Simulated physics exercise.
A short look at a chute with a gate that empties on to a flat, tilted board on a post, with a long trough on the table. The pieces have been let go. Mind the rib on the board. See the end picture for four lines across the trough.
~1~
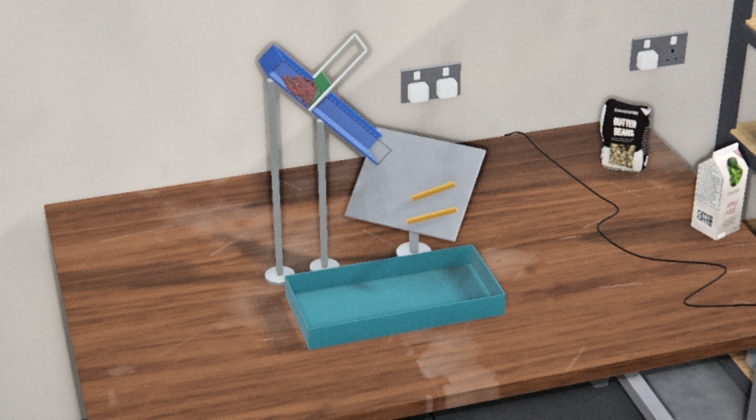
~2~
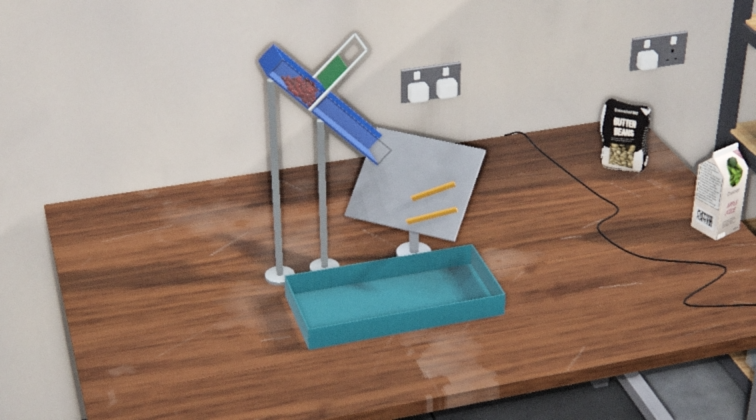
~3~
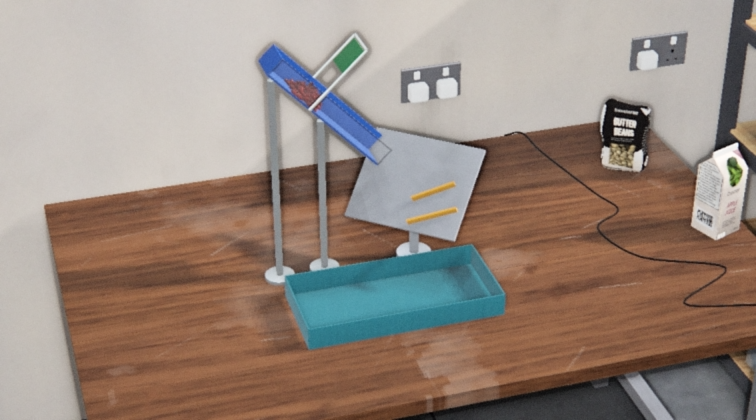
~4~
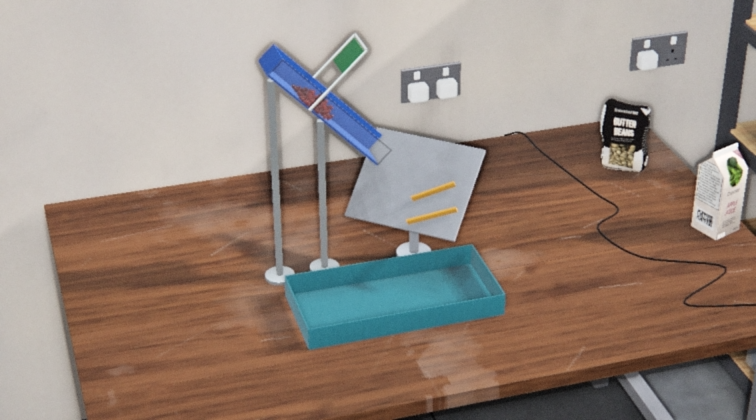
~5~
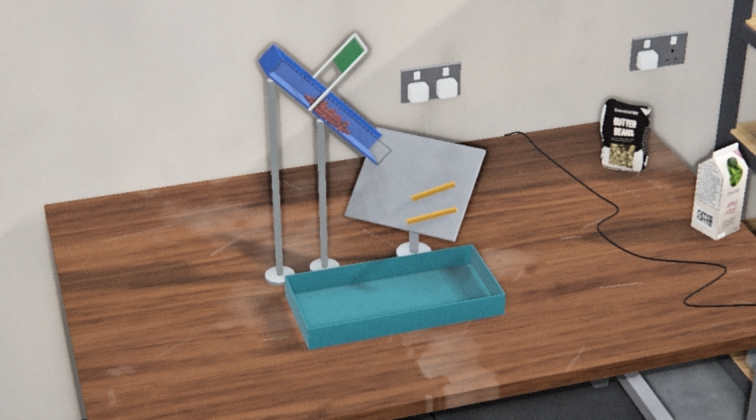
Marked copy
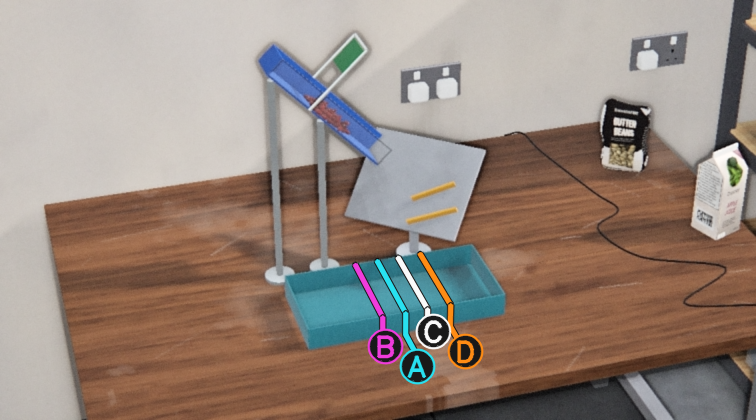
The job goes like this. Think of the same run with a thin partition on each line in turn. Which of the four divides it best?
I would pick line A.
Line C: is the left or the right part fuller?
More lands on the left.
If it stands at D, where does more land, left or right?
Left.
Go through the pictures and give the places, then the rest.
Load behind the gate near (301, 90), kidney beans; lip of the chute near (373, 157), sloping fairly steeply, in the first frame.
Middle of the board near (415, 183), tilted fairly steeply; middle of its low edge near (398, 228); of its high edge near (430, 138), in the second frame.
Front corners of the trough near (309, 329) and (505, 294), empty; front of the load near (313, 103), in the third frame.
Middle of the load near (315, 103); its front near (324, 112), close to a quarter of the way to the lip; rib from (456, 208) to (406, 220); rib from (454, 182) to (411, 197), in the fourth frame.
Middle of the load near (326, 116); its front near (344, 126), close to half of the way to the lip, in the fifth frame.
On the marked copy, line A crosses the front rim at (405, 312); line B crosses the front rim at (382, 316); line C crosses the front rim at (427, 308); line D crosses the front rim at (450, 304).
For line A, of what is caught, close to half on the left of the divider, close to half on the right.
For line B, of what is caught, only a few on the left of the divider, all but a few on the right.
For line C, of what is caught, all but a few on the left of the divider, only a few on the right.
For line D, of what is caught, all but a few on the left of the divider, only a few on the right.
